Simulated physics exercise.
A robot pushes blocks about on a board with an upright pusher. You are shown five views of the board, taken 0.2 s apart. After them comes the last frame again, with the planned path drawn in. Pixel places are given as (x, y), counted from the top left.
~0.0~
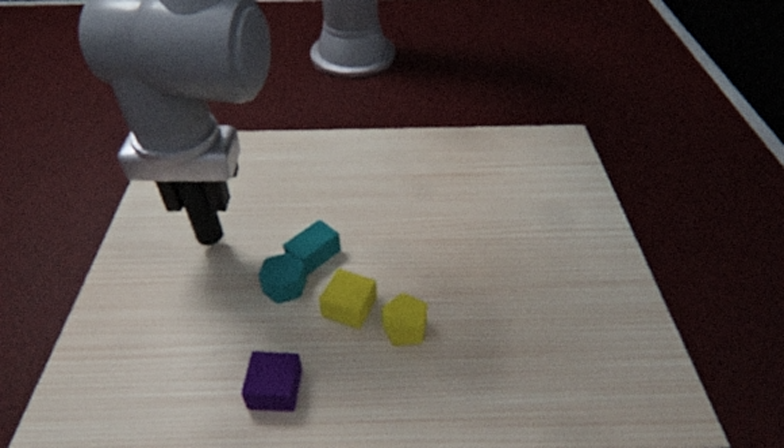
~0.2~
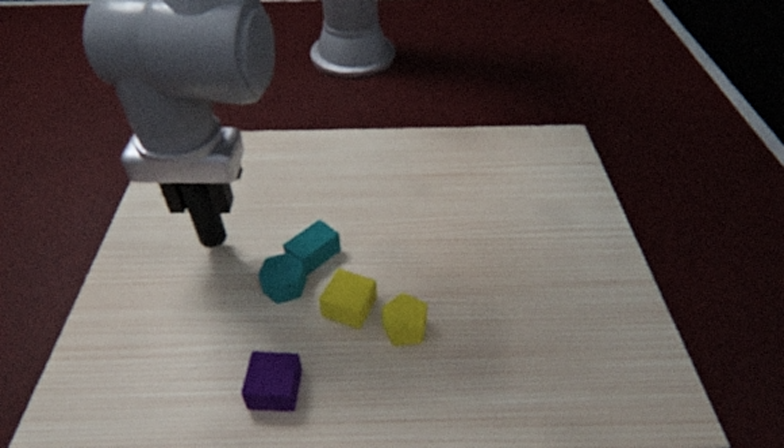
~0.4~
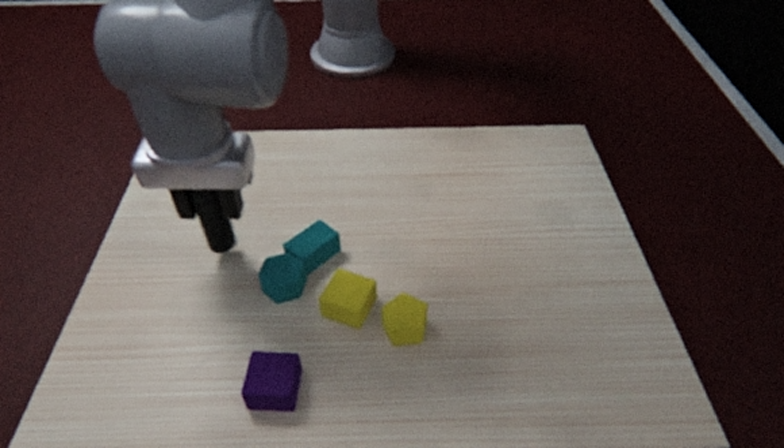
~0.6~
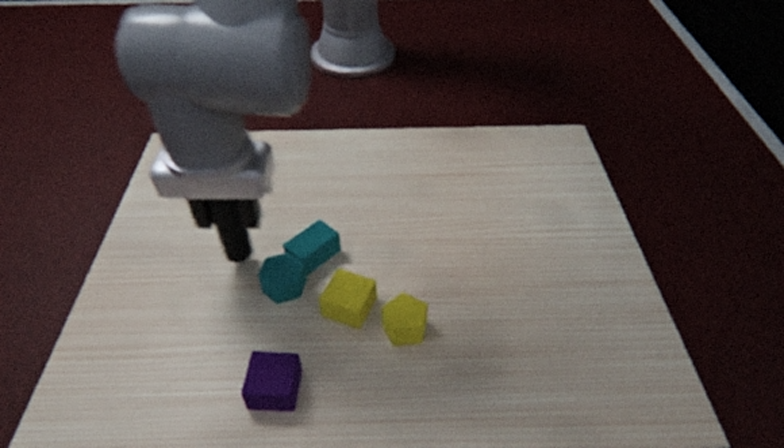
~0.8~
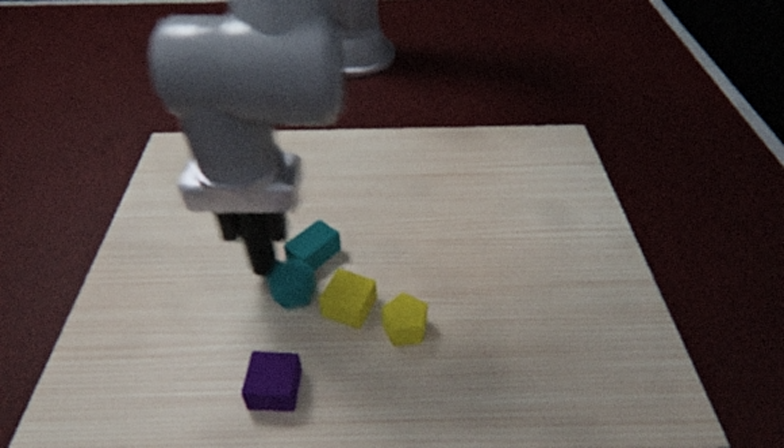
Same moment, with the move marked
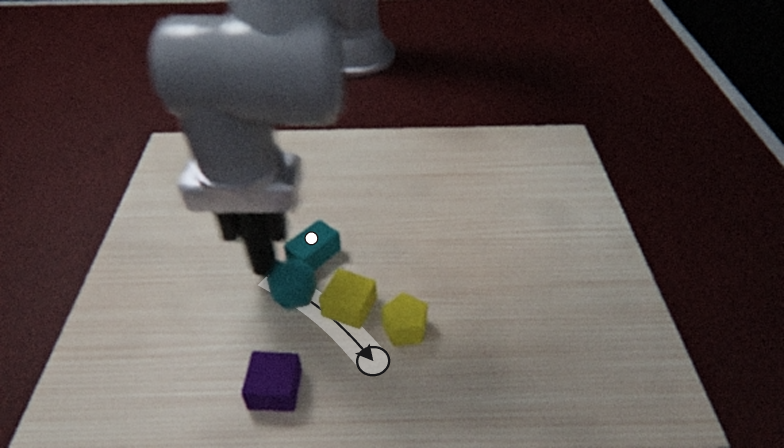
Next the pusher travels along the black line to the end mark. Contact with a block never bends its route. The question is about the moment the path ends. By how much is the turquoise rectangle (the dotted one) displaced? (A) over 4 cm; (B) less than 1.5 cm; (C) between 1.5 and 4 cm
B - less than 1.5 cm.
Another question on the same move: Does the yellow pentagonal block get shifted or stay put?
The block you're asking about gets moved.
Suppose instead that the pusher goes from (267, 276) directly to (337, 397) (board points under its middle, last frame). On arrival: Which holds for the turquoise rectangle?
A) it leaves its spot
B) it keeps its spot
B - it keeps its spot.
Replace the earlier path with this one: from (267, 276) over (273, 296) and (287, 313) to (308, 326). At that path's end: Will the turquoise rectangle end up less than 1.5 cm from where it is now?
My answer is yes.
The line goes from (267, 276) through (323, 311) to (373, 361); the dot is on the turquoise rectangle.
The first path, step by step. One third of the way, pusher at (303, 288); turquoise six-sided block at (320, 305), turned 35° clockwise; yellow four-sided block at (364, 297), turned 30° anticlockwise; yellow pentagonal block at (412, 312).
Two thirds of the way, pusher at (339, 316); turquoise six-sided block at (336, 342), turned 85° clockwise; yellow four-sided block at (376, 300), turned 45° anticlockwise; yellow pentagonal block at (426, 312).
At the end, pusher at (373, 351); turquoise six-sided block at (340, 368), turned 125° clockwise; turquoise rectangle unmoved; yellow four-sided block at (383, 302), turned 60° anticlockwise; yellow pentagonal block at (434, 312), turned 25° clockwise.
